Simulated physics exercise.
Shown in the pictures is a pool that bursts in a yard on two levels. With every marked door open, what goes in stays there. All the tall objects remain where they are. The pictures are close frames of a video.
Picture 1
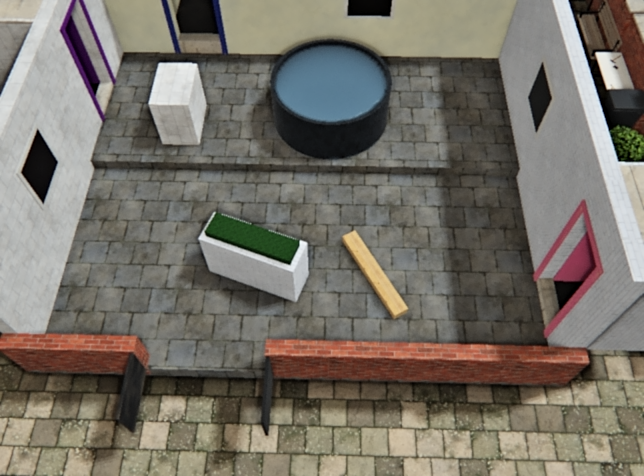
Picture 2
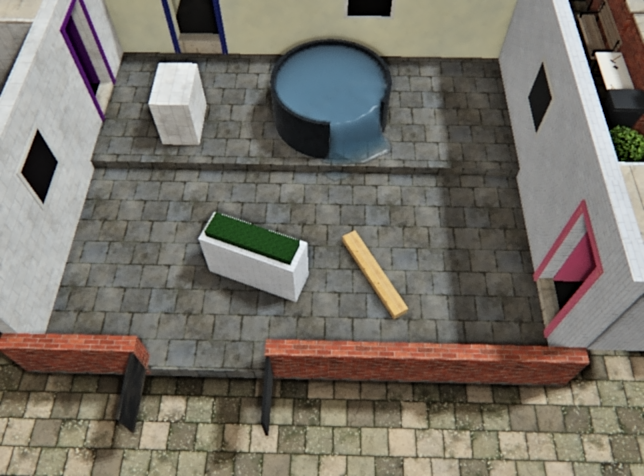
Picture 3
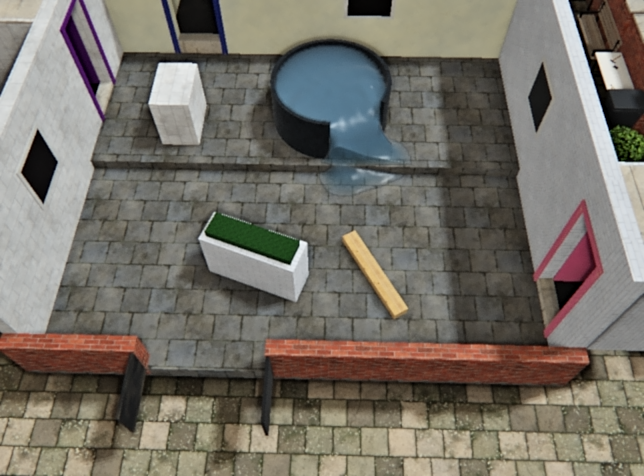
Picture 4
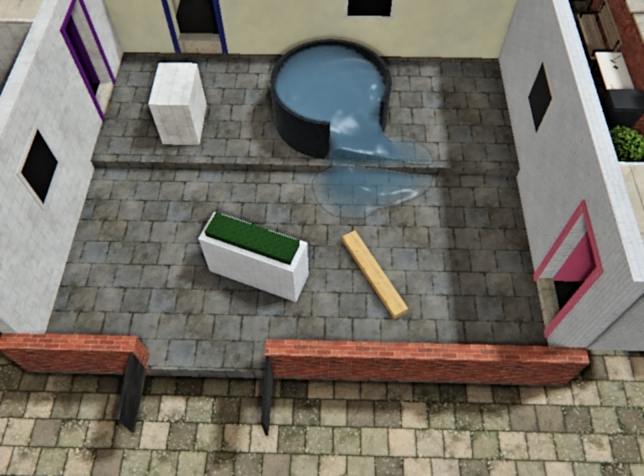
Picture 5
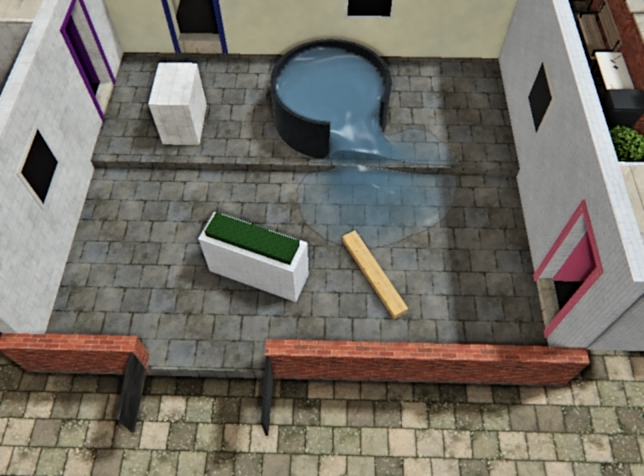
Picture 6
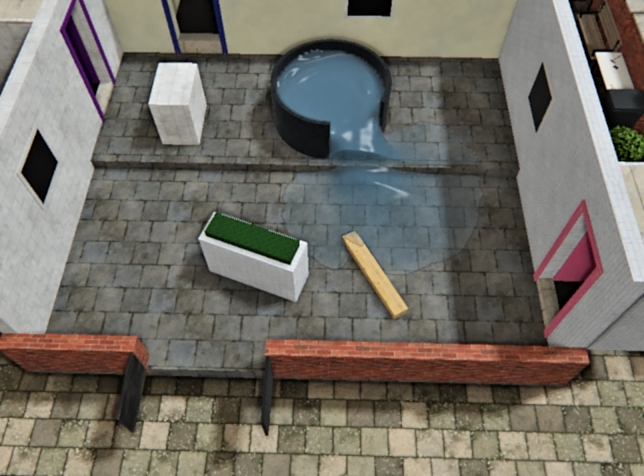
Two-level paved yard with a round pool bursting open at its front right, water pouring over the step and spreading across the lower paving.
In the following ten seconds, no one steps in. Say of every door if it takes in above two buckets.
Outcome: The blue door receives no more than two buckets; the pink door receives more than two buckets; the purple door receives no more than two buckets.
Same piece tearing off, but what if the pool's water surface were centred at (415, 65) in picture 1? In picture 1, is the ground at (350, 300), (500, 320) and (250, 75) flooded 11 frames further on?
Bone-dry, soaked, bone-dry.
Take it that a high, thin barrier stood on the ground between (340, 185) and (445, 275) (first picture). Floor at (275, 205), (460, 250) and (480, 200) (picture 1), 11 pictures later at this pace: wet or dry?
As listed: Wet, awash, wet.
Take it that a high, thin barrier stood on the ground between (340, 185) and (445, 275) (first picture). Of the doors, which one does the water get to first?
My choice is the pink door.
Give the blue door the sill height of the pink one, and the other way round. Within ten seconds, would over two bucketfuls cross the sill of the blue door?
My call is that blue misses the threshold.
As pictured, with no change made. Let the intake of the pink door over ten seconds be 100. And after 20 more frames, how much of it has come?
About 65 per cent.
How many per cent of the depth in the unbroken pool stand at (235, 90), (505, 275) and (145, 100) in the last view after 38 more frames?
Depths of roughly 0, 16 and 0 per cent.
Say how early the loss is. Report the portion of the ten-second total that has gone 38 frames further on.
Roughly 85 percent.
A moment on, water covers 30 % of the floor; the blue door not reached, the pink door wet at the sill, nothing in, the purple door not reached.
Next, water covers 35 % of the floor; the blue door not reached, the pink door under two buckets in, the purple door not reached.
Then, water covers 45 % of the floor; the blue door not reached, the pink door far over two buckets in, the purple door not reached.
Later, water covers 60 % of the floor; the blue door not reached, the pink door far over two buckets in, the purple door not reached.
In the end, water covers 60 % of the floor; the blue door not reached, the pink door far over two buckets in, the purple door not reached.
